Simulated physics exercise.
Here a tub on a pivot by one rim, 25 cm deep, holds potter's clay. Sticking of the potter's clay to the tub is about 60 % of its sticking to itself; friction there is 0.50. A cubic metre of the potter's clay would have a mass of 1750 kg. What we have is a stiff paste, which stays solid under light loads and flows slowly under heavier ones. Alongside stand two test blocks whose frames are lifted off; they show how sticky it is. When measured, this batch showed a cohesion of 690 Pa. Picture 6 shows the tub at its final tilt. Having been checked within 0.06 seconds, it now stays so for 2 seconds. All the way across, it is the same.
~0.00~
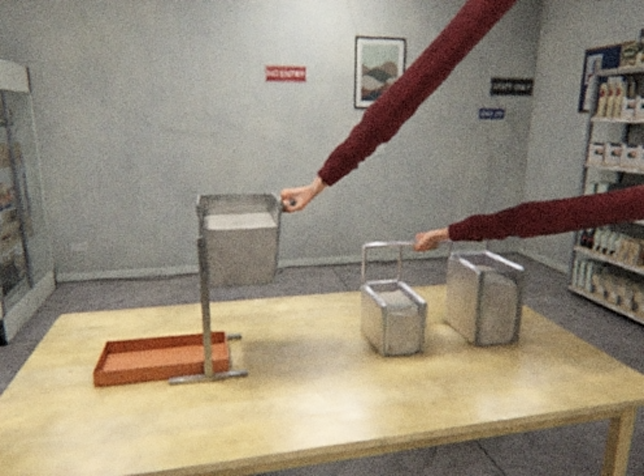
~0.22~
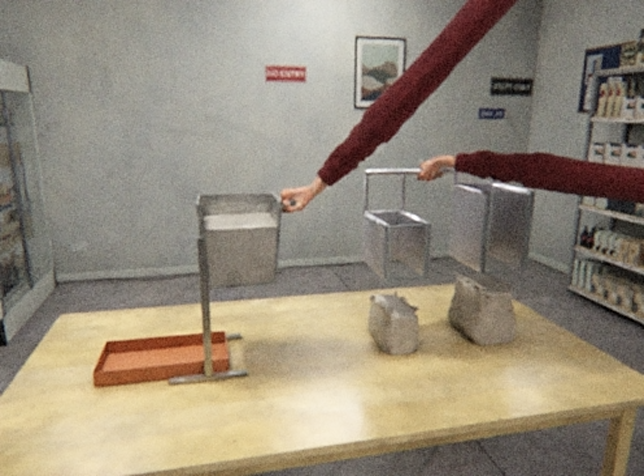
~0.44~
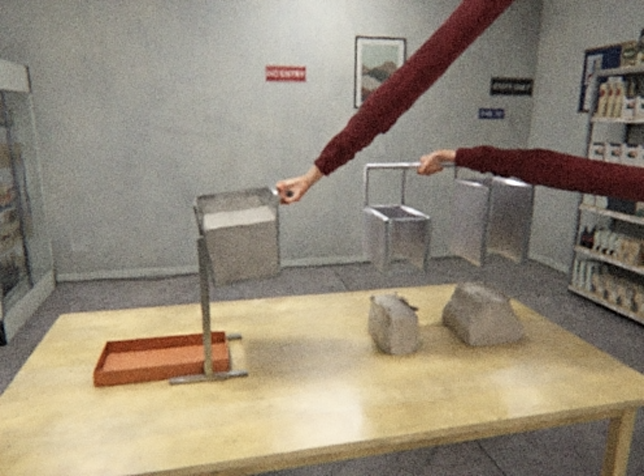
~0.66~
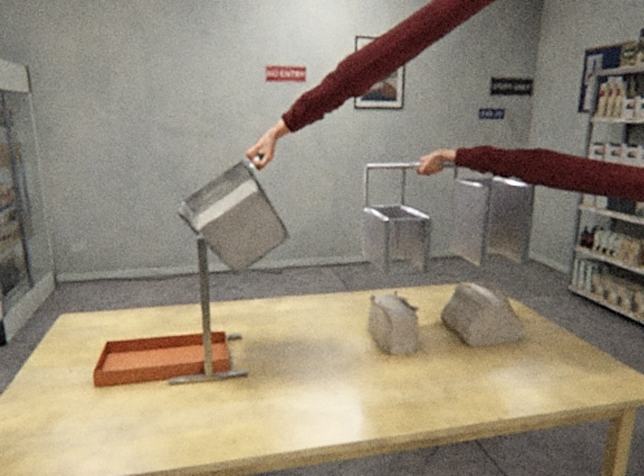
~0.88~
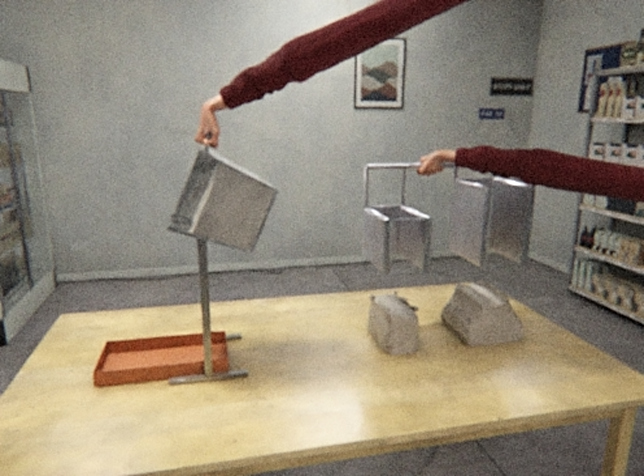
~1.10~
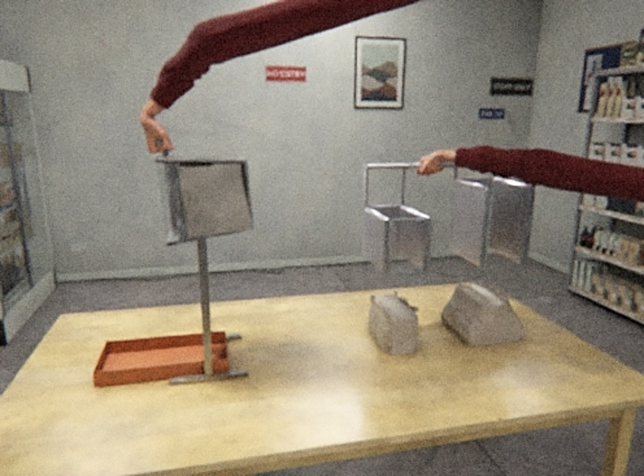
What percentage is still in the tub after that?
About 67 %.
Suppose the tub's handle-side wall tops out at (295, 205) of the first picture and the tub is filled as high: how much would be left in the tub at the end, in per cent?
In that case some 45 per cent.
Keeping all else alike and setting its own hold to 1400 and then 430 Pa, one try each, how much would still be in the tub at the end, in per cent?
Expect about 100 in a hundred, then about 45 in a hundred.
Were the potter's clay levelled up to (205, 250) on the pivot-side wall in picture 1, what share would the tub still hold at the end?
Around 95 per cent.
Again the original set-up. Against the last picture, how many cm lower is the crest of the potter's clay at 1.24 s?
I reckon it's close to 2 cm.
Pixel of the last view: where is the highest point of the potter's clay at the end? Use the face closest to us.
It ends up highest close to (233, 196).
After 1.24 s, the tub is at 94 degrees and holds 100 %.
After 1.41 s, the tub is at 94 degrees and holds 82 %.
After 1.58 s, the tub is at 94 degrees and holds 68 %.
After 1.75 s, the tub is at 94 degrees and holds 67 %.
After 3.10 s, the tub is at 94 degrees and holds 67 %.
